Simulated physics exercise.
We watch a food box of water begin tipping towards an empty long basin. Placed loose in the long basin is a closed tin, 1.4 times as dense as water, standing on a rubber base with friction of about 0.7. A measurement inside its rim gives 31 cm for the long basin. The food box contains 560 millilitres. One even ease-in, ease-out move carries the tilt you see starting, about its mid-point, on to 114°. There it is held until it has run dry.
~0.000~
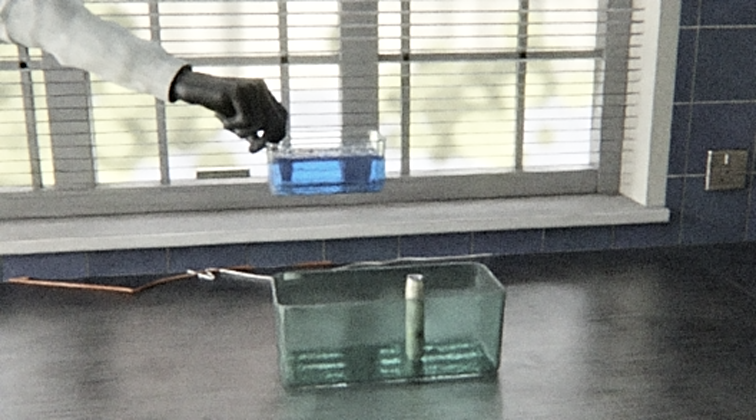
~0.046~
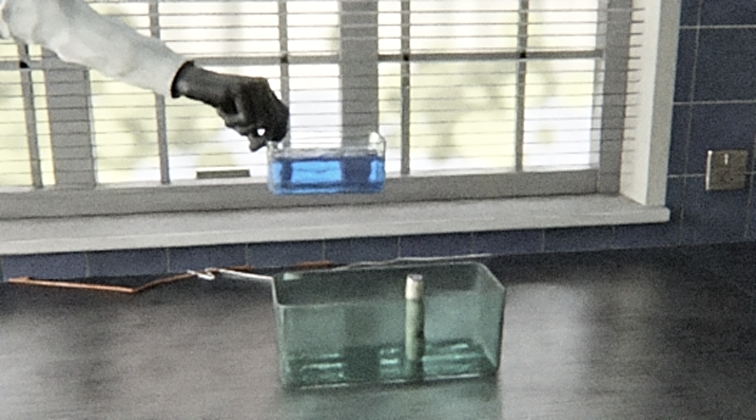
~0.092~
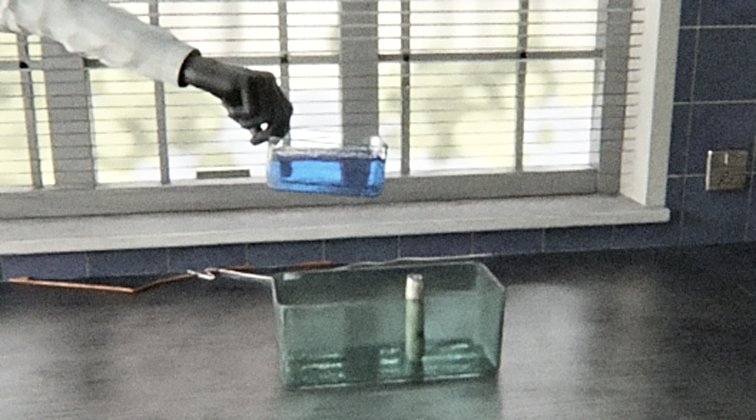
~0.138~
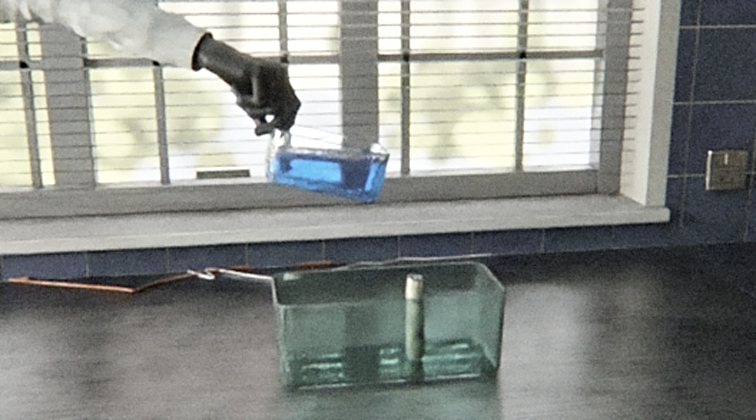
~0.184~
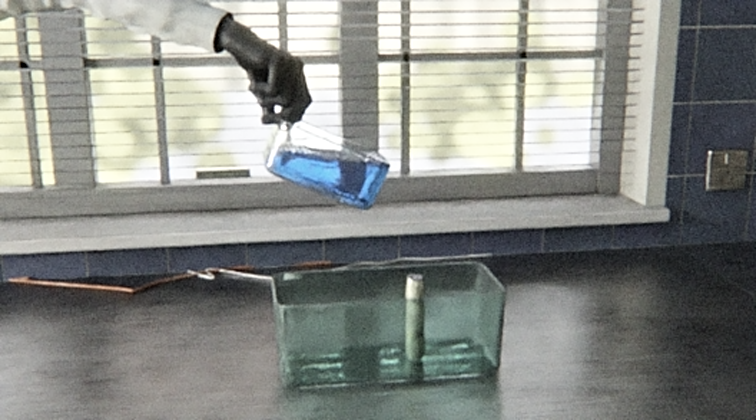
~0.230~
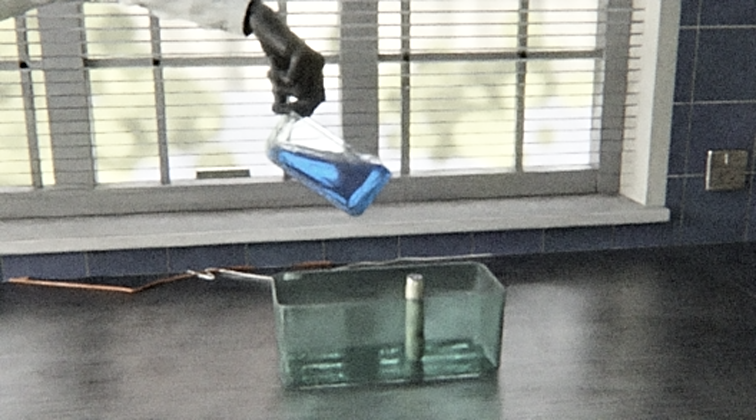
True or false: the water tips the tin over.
False.
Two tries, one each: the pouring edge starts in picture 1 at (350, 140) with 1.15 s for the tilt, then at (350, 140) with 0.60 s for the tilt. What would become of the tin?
Try 1: Still standing; try 2: Tipped over.
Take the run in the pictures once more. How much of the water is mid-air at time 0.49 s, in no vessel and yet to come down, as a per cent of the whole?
Roughly 56 %.
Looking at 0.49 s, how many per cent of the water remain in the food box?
Close to 10 in a hundred.
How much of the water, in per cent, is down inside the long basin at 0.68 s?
Some 92 per cent.
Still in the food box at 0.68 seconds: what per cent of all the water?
Near 1 percent, more or less.
After 0.49 s the tilt is 105° and 10 per cent is still to pour; the tin stands where it began.
After 0.68 s the tilt is 114° and 1 per cent is still to pour; the tin stands where it began.
After 0.88 s the tilt is 114° and 0 per cent is still to pour; the tin stands where it began.
After 1.10 s the tilt is 114° and 0 per cent is still to pour; the tin stands where it began.
In the end the tin stands where it began.
